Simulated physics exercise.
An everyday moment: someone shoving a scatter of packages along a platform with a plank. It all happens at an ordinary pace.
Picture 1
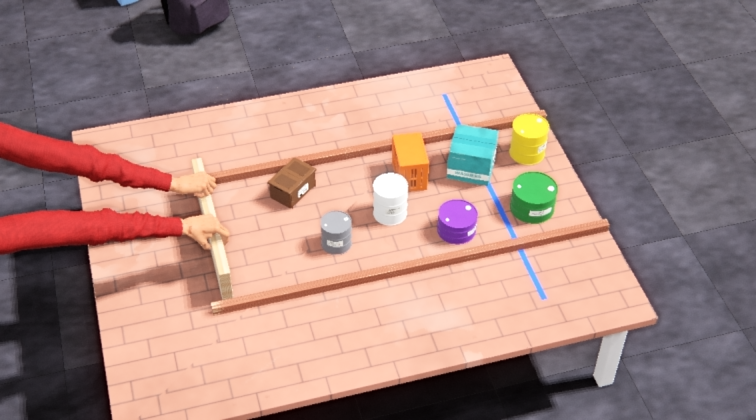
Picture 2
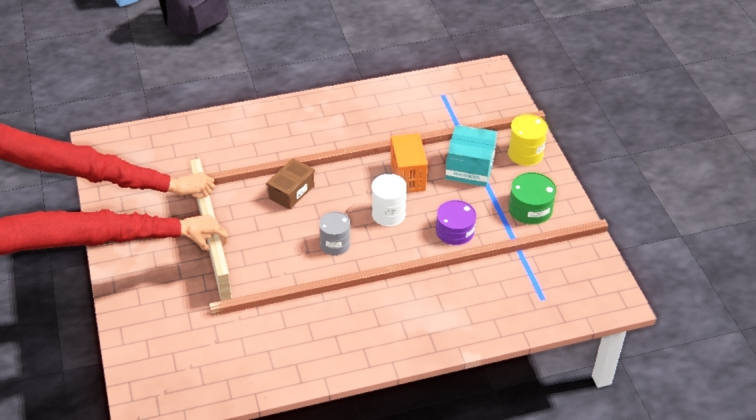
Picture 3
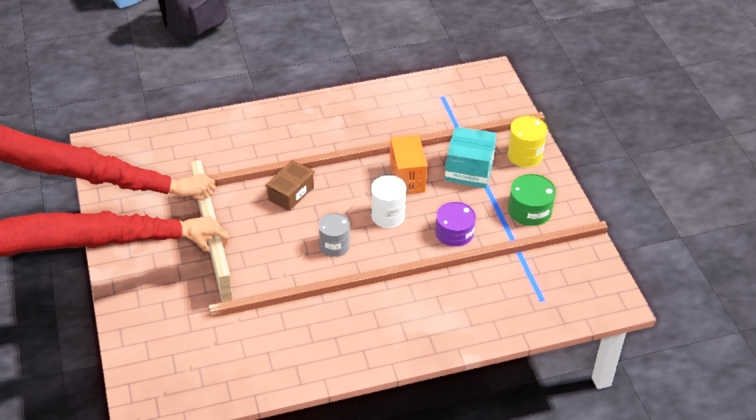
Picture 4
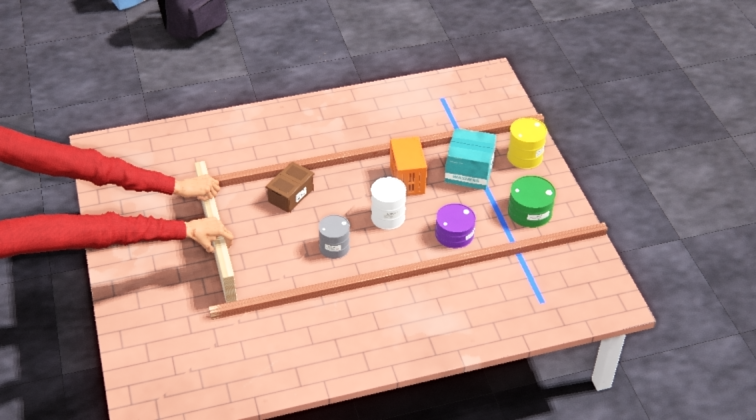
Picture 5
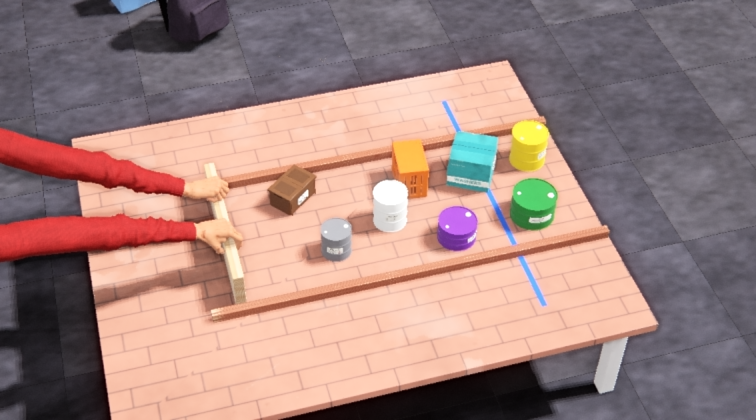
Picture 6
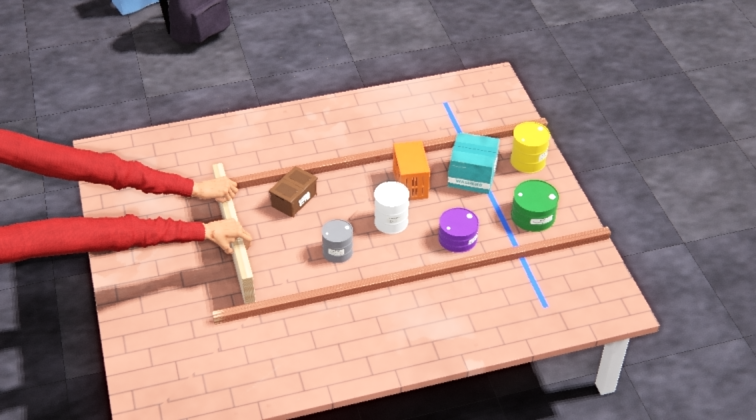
At the start, two red-sleeved hands hold a wooden plank at the left of a brick-patterned table, with scattered boxes and canisters to its right between two rails. The plank barely moves at first, then the hands push it a short way right toward the brown box, while the packages stay essentially in place.
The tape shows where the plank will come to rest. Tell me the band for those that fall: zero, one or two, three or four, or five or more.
Here the number that fall off is one or two.
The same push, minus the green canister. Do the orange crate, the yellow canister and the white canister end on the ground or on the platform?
The orange crate does not fall; the yellow canister comes down; the white canister remains up.
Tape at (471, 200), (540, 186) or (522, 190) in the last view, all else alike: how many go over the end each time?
Down on the ground: 1, 4 and 2.
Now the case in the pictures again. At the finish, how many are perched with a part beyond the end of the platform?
Overhanging: 1.
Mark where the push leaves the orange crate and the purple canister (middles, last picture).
The orange crate at (521, 149), the purple canister at (536, 225).
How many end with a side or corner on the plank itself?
In contact: 3.
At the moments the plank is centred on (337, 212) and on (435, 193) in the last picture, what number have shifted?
By then 2, and 7.
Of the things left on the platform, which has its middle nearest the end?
Foremost is the turquoise parcel.
Soon after, none off yet; yellow canister at rest near (530, 147); green canister at rest near (535, 206); turquoise parcel at rest near (473, 163).
After that, none off yet; yellow canister at rest near (530, 147); green canister at rest near (535, 206); turquoise parcel displaced a little near (478, 162).
In the end, the number that fall off is one or two; gone, yellow canister.
